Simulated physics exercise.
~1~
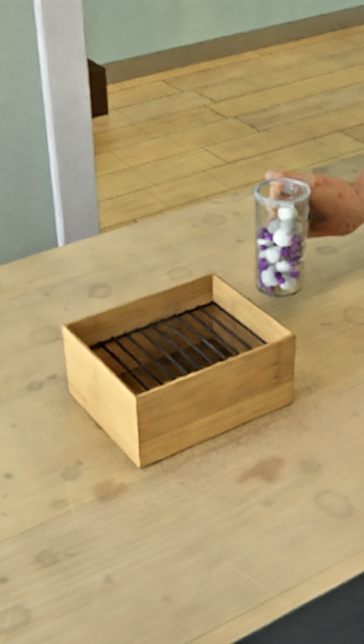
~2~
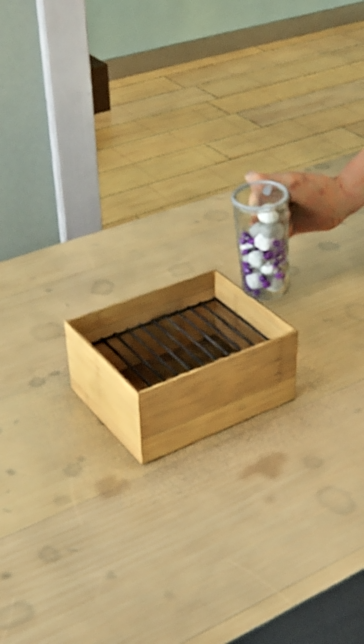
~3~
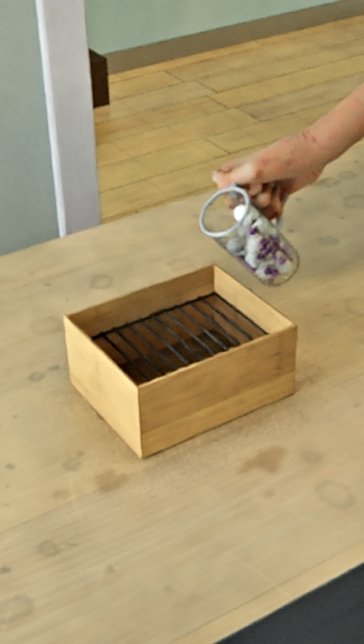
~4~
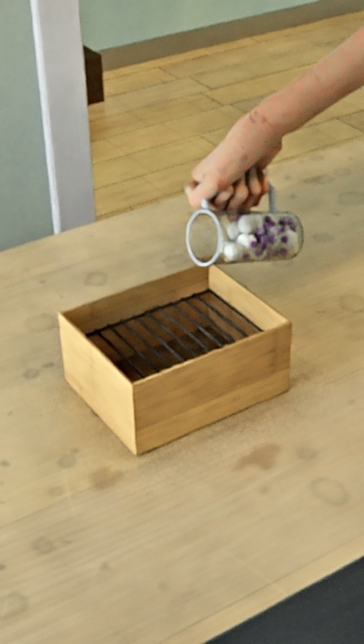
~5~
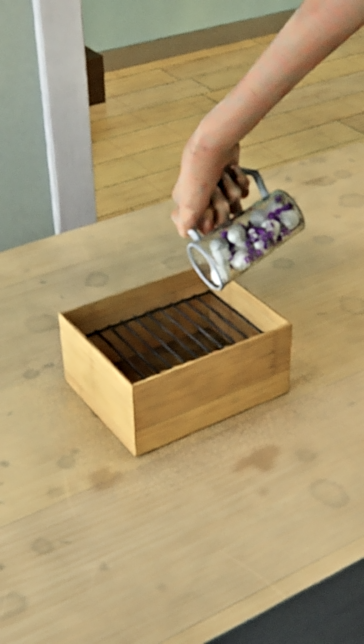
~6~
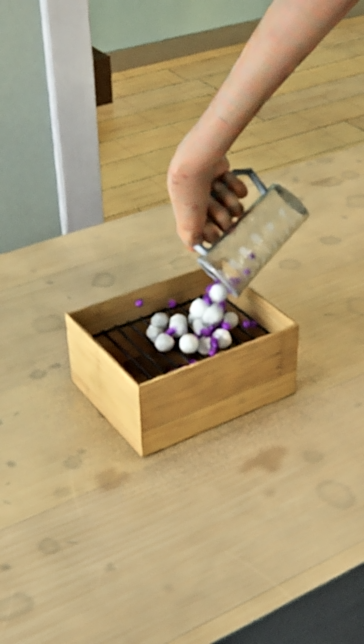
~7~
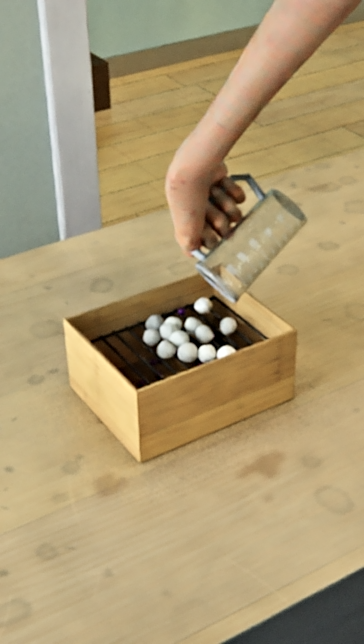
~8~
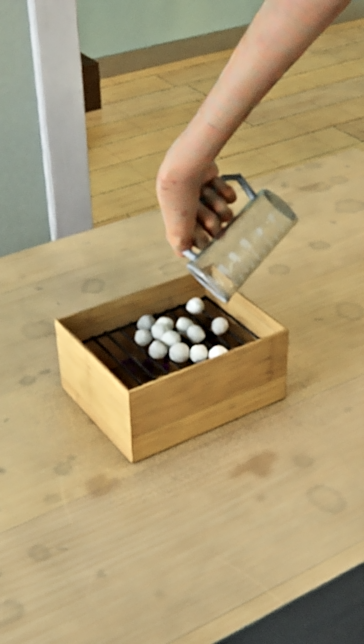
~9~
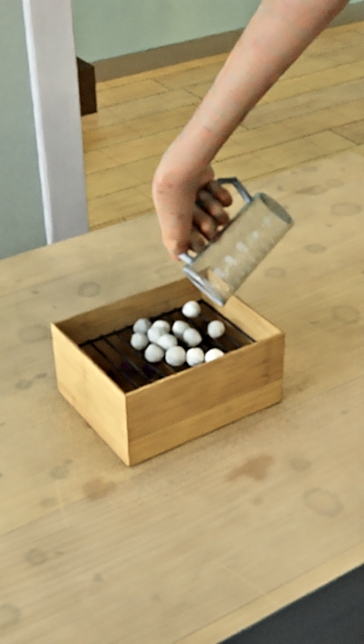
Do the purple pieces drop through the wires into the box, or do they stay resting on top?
The purple pieces drop through the wires into the box. Only the white ones are held back on top.
A clear cup filled with white and purple pieces, held by a hand, moves left toward a wooden box with dark wires strung across it. The hand lifts the cup over the box and tips it onto its side, with the pieces still inside. It then tilts the cup further, mouth down, and the pieces tumble out in a rush onto the wires. The small purple ones slip down between the wires while the larger white ones gather on top. At the end, the white balls rest in a loose cluster on the rack, no purple shows above it, and the hand still holds the emptied cup overhead.
